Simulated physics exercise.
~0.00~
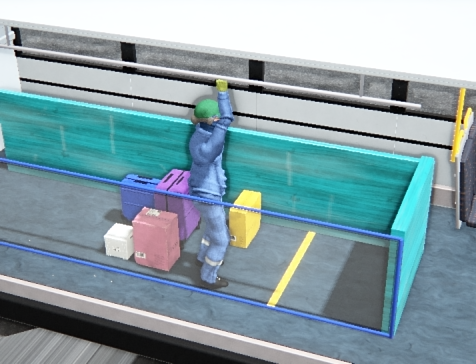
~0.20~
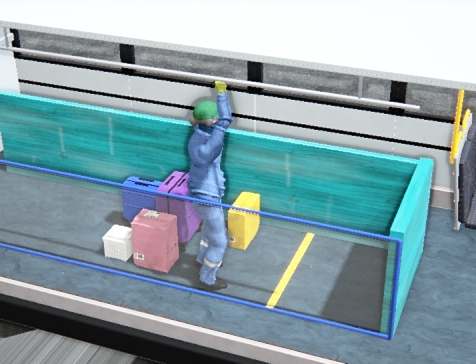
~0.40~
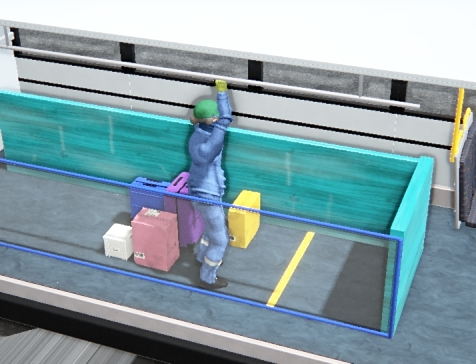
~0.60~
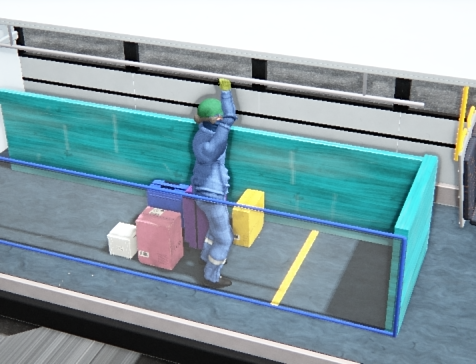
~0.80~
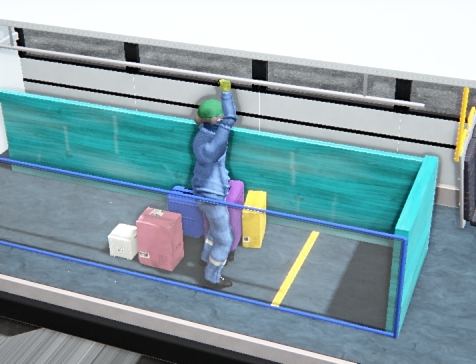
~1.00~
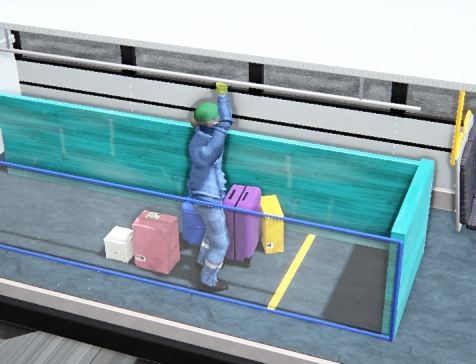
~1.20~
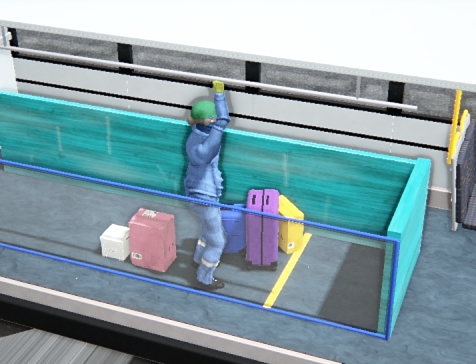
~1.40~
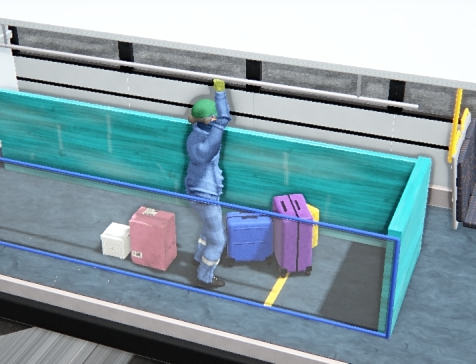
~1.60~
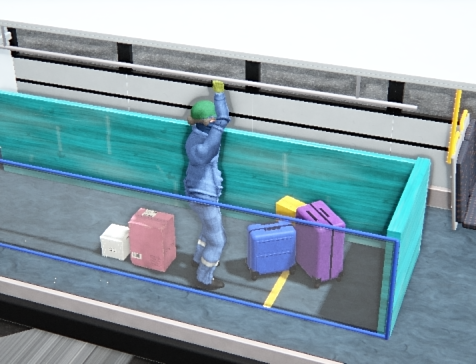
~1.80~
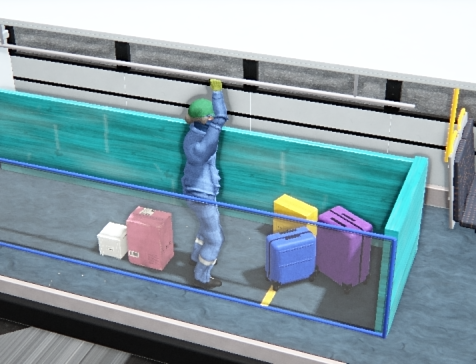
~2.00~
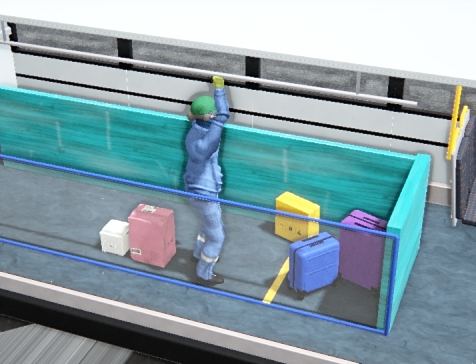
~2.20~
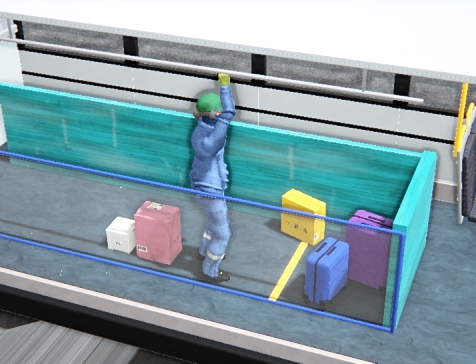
In a walled bay, purple and blue cases roll right past a standing worker and cross the yellow line.
